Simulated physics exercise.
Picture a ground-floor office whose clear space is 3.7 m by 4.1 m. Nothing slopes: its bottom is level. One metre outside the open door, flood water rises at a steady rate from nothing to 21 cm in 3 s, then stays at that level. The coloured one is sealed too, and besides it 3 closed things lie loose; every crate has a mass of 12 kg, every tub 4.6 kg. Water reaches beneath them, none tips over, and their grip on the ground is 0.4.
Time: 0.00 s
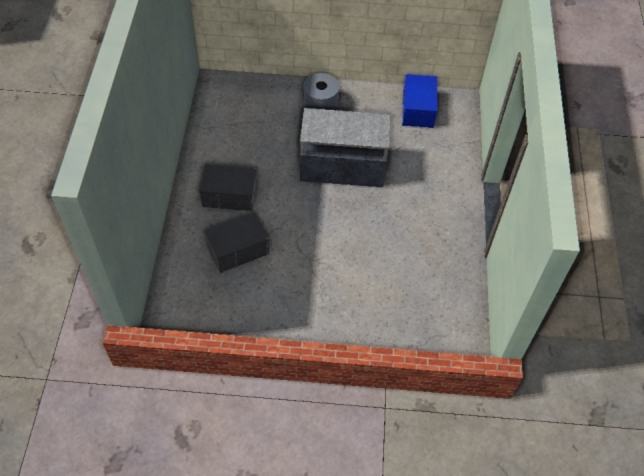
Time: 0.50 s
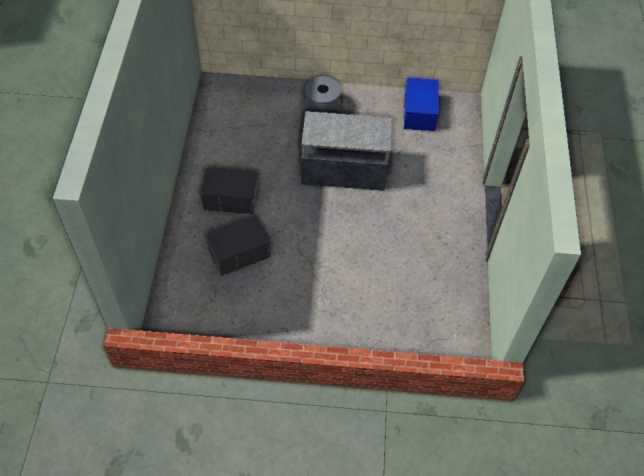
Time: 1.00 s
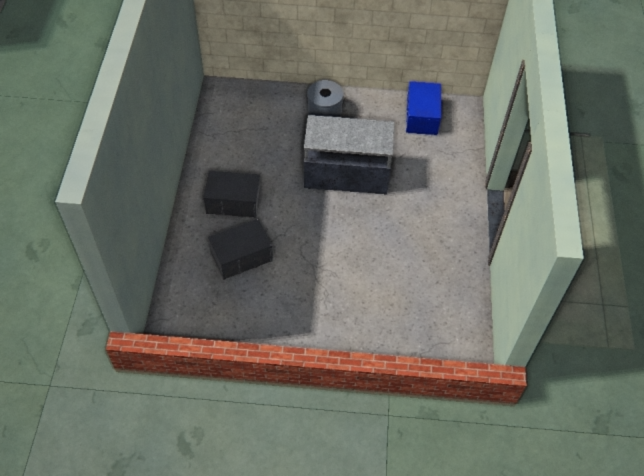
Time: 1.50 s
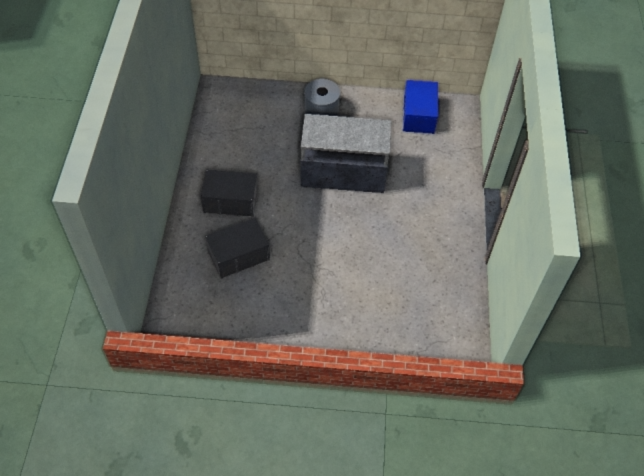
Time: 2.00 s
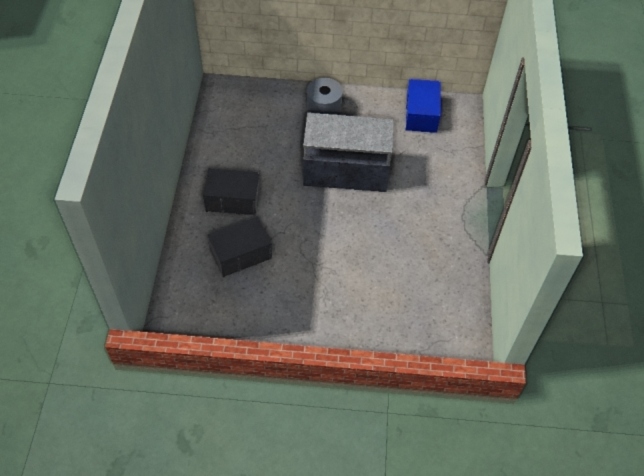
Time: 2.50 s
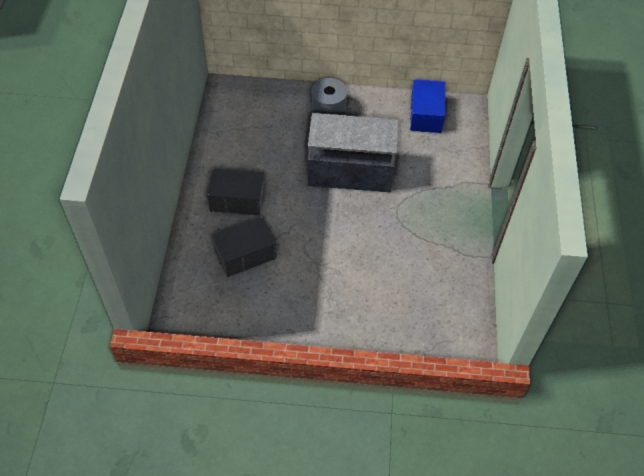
In this clip, the paving around a small walled room with a blue crate, dark boxes and a grey block turns greenish, then a shallow sheet of water spreads in across the floor from the right wall while the objects stay put.
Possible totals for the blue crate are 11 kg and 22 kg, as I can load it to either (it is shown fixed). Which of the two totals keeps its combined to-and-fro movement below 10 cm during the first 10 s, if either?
Only the bigger one does.
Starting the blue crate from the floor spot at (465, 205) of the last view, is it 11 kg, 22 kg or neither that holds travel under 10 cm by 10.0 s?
Outcome - failure with both.
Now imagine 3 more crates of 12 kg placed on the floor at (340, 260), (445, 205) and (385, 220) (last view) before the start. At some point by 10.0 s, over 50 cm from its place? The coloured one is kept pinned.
In that order: Past it, more, over.
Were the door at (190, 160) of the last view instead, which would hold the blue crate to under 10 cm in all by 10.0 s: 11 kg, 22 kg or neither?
Lab note: Both masses insufficient.
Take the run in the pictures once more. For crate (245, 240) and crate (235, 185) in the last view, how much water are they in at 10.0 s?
Roughly 10 and 6 cm.
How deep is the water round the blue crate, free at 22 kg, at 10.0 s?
Close to 6 cm deep.
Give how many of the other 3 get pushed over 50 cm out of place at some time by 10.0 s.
The total is 3.
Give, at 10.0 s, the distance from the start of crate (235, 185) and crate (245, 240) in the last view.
In that order: 120 cm, 100 cm.
After 3.5 s the blue crate would be 0 cm from its start with 11 kg and 0 cm from its start with 22 kg; 0 cm of water round it then.
After 4.5 s the blue crate would be 0 cm from its start with 11 kg and 0 cm from its start with 22 kg; 3 cm of water round it then.
After 7.0 s the blue crate would be 26 cm from its start with 11 kg and 0 cm from its start with 22 kg; 5 cm of water round it then.
After 10.0 s the blue crate would be 80 cm from its start with 11 kg and 0 cm from its start with 22 kg; 6 cm of water round it then.
